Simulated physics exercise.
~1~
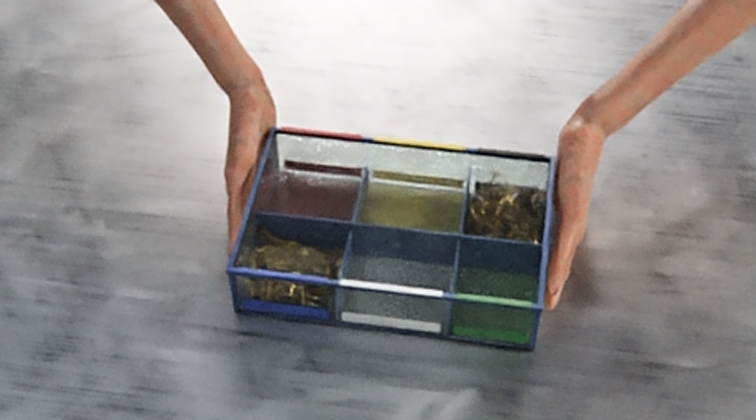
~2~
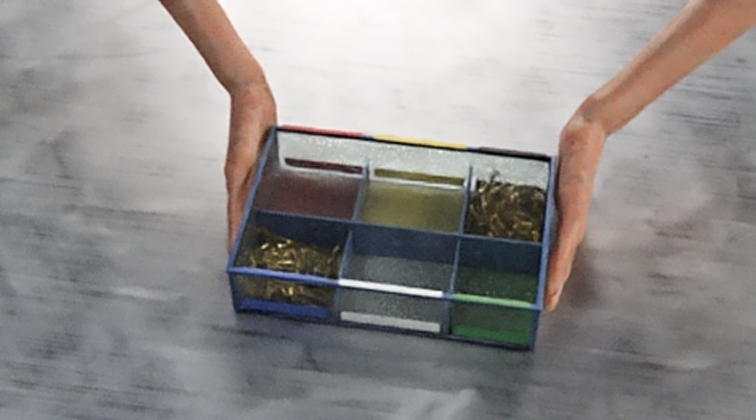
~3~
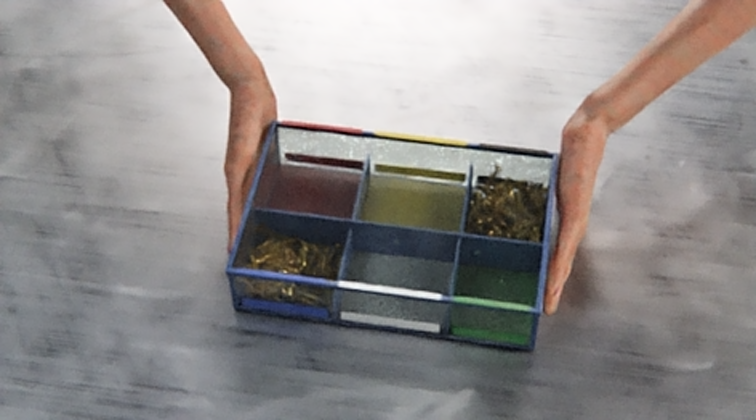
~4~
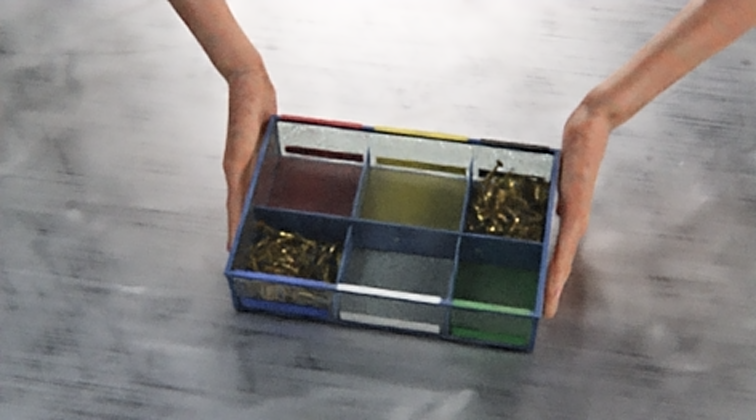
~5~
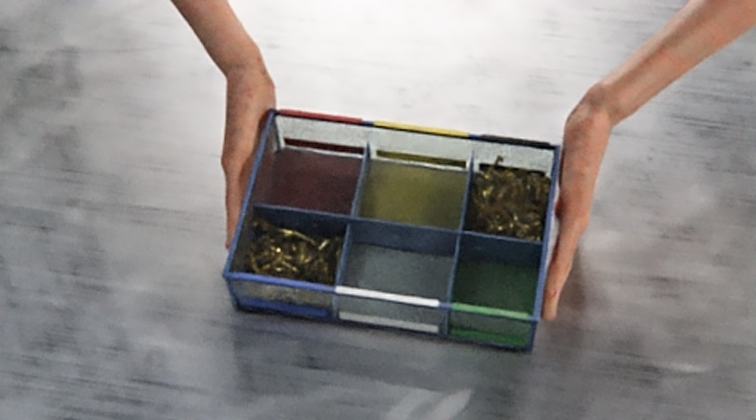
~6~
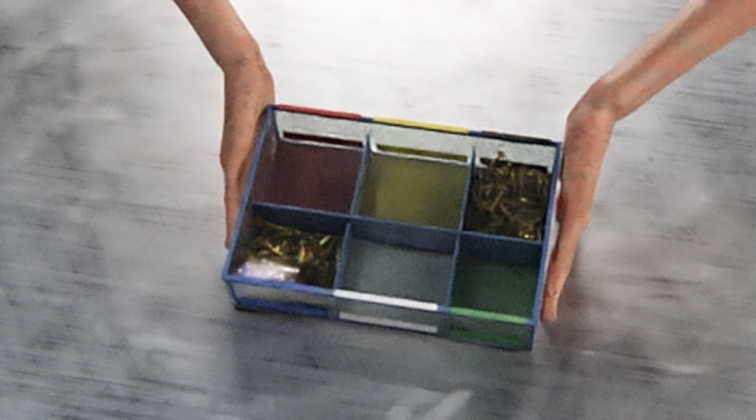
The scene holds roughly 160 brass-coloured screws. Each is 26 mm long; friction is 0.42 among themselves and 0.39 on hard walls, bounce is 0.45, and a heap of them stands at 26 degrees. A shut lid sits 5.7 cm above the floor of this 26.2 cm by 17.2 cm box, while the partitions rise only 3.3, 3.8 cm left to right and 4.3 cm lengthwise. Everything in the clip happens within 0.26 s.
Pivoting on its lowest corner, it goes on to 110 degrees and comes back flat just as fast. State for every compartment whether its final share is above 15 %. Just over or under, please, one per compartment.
In order: Red compartment: Misses the mark; blue compartment: Passes the mark; green compartment: Misses the mark; yellow compartment: Misses the mark; white compartment: Misses the mark; black compartment: Passes the mark.
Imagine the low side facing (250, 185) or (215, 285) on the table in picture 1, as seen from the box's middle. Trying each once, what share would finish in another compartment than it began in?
First try: About 25 percent; second try: About 40 percent.
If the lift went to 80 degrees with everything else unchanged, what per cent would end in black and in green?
Black: 50; green: 5 (per cent).
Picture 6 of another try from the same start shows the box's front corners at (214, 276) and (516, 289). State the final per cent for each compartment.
Each compartment ends with this per cent: Red 0, blue 50, green 0, yellow 5, white 0 and black 40.
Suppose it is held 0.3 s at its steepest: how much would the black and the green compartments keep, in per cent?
You'd end up with black at 50 per cent and green at 5 per cent.
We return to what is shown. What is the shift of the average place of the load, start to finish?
2.5 cm, roughly.
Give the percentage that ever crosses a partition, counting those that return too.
Estimate: Near 5 %.
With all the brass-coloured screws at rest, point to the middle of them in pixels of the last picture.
Roughly pixel (464, 277).
Then, 1.41 s after the last picture, tilt 110 degrees; blue 45 %, green 5 %, black 50 %.
Then, 2.36 s after the last picture, tilt 50 degrees; blue 45 %, green 5 %, black 50 %.
Then, 3.29 s after the last picture, tilt 0 degrees; blue 45 %, green 5 %, black 50 %.
In the end, red 0 %, blue 45 %, green 5 %, yellow 0 %, white 0 %, black 50 %.
